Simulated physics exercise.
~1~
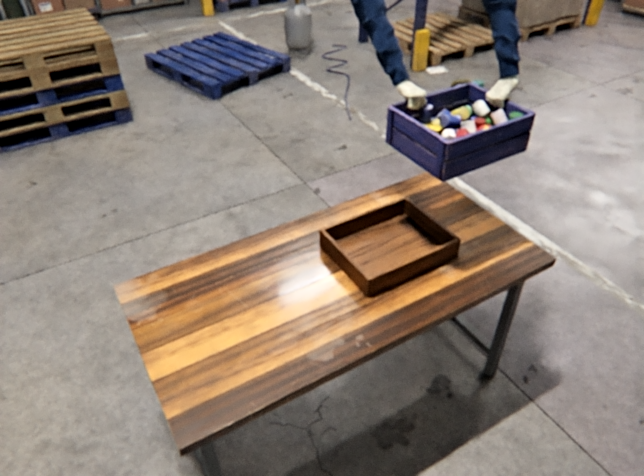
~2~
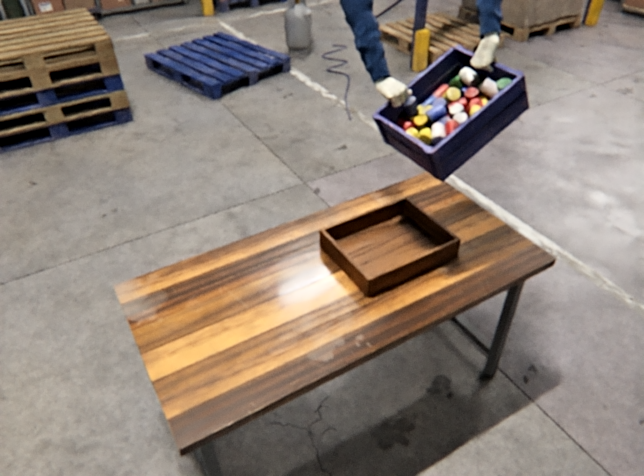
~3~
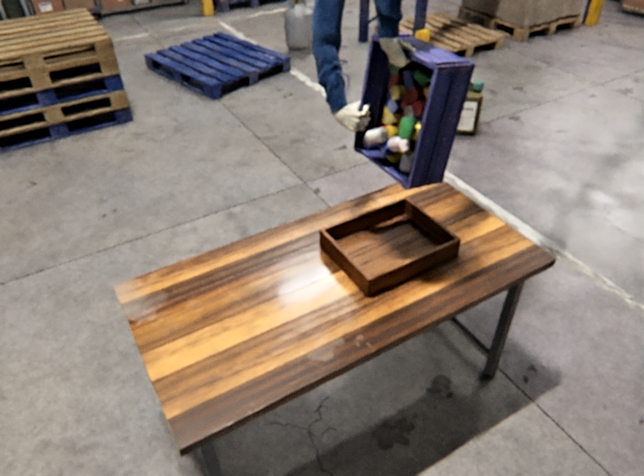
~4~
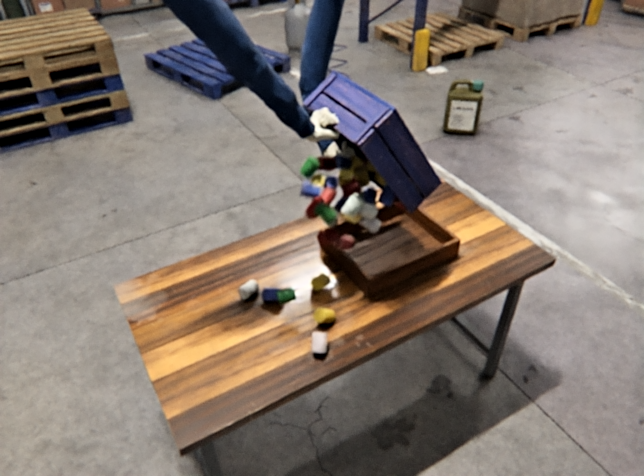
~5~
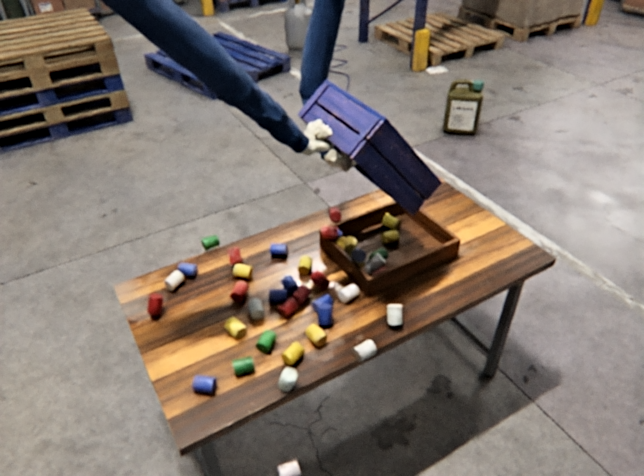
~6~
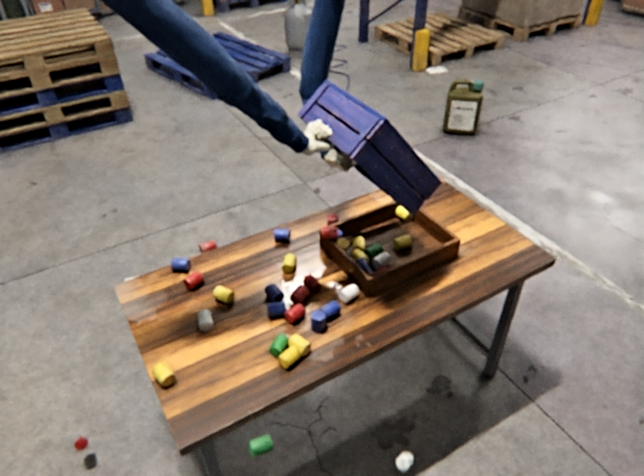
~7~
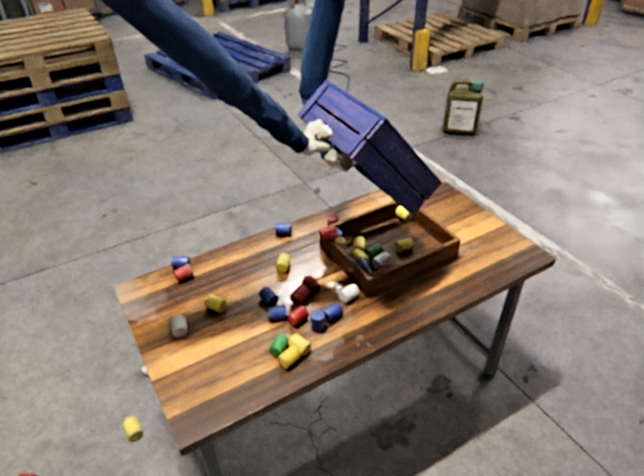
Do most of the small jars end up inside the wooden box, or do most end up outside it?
Most of the jars end up outside the wooden box, scattered over the tabletop or fallen off its edges. Only a smaller group lands in the box.
